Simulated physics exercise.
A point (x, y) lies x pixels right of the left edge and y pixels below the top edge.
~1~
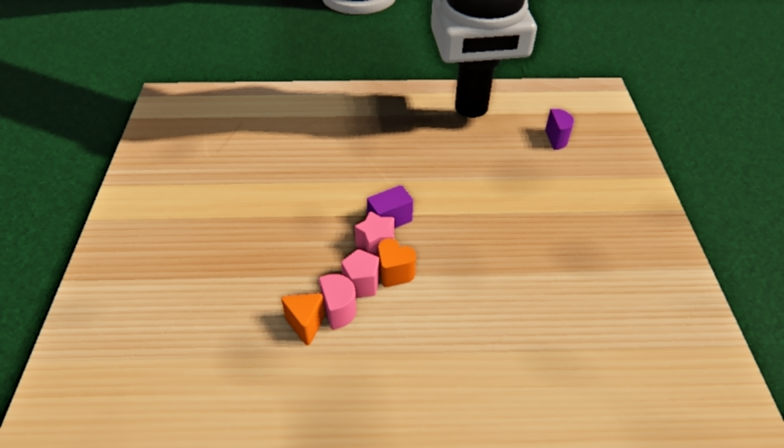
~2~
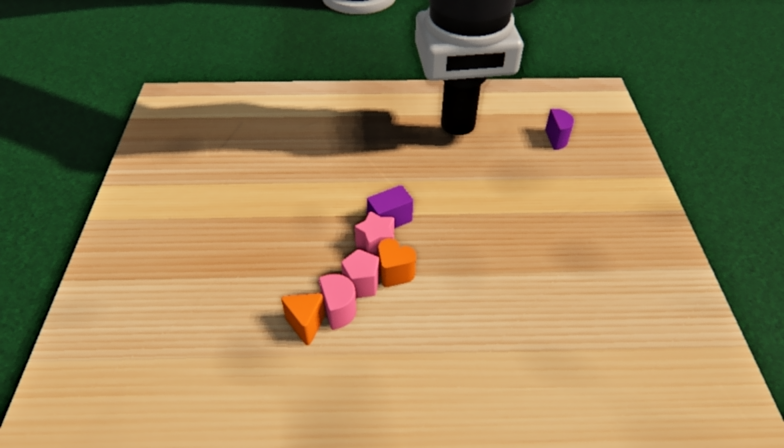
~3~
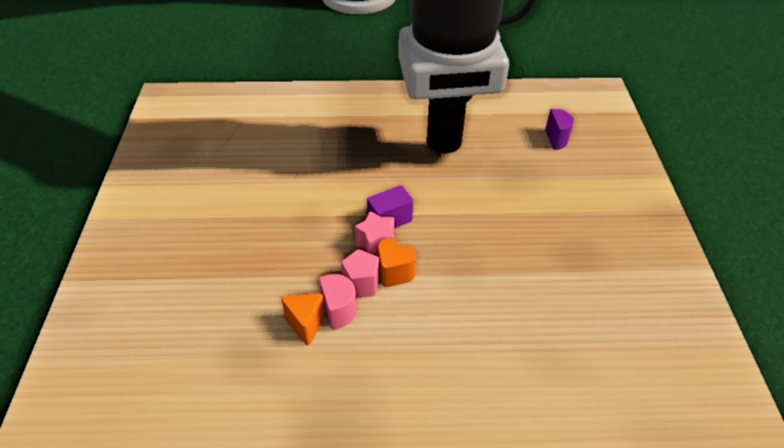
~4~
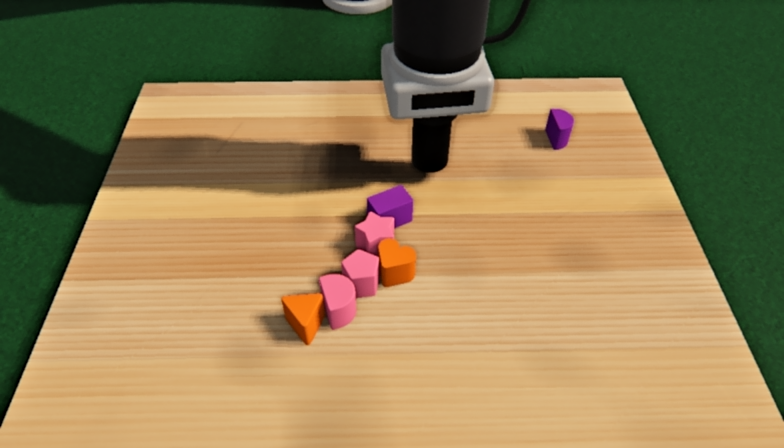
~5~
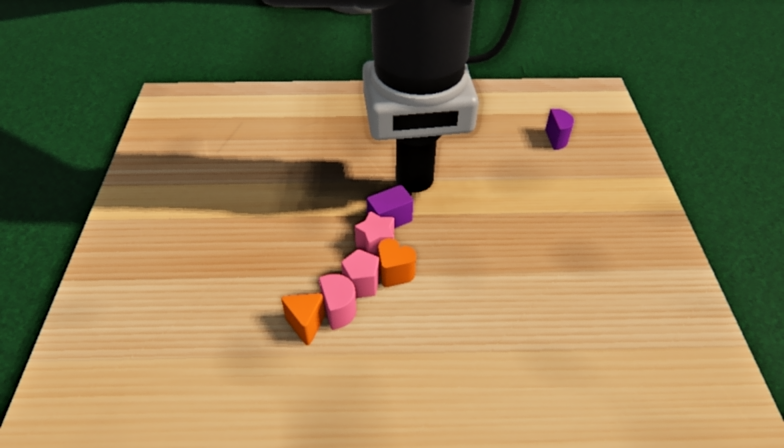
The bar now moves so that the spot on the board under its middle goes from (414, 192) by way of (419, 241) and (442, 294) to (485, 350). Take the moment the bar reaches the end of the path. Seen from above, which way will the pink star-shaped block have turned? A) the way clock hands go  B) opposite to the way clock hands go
B - opposite to the way clock hands go.
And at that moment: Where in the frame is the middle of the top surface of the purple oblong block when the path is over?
The purple oblong block ends near (381, 216).
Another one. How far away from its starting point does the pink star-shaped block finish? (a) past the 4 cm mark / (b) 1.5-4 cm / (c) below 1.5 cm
Correct choice: B.
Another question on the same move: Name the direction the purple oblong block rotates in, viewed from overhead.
The purple oblong block rotates clockwise.
One third of the way, bar at (420, 229); pink star-shaped block at (358, 239), turned 50° anticlockwise; purple oblong block at (381, 216), turned 95° clockwise.
Two thirds of the way, bar at (444, 282); pink star-shaped block at (358, 239), turned 50° anticlockwise; purple oblong block at (381, 216), turned 95° clockwise; orange heart at (397, 261), turned 40° clockwise.
At the end, bar at (488, 339); pink pentagon unmoved; pink star-shaped block at (358, 239), turned 50° anticlockwise; purple oblong block at (381, 216), turned 95° clockwise; orange heart at (397, 261), turned 40° clockwise.
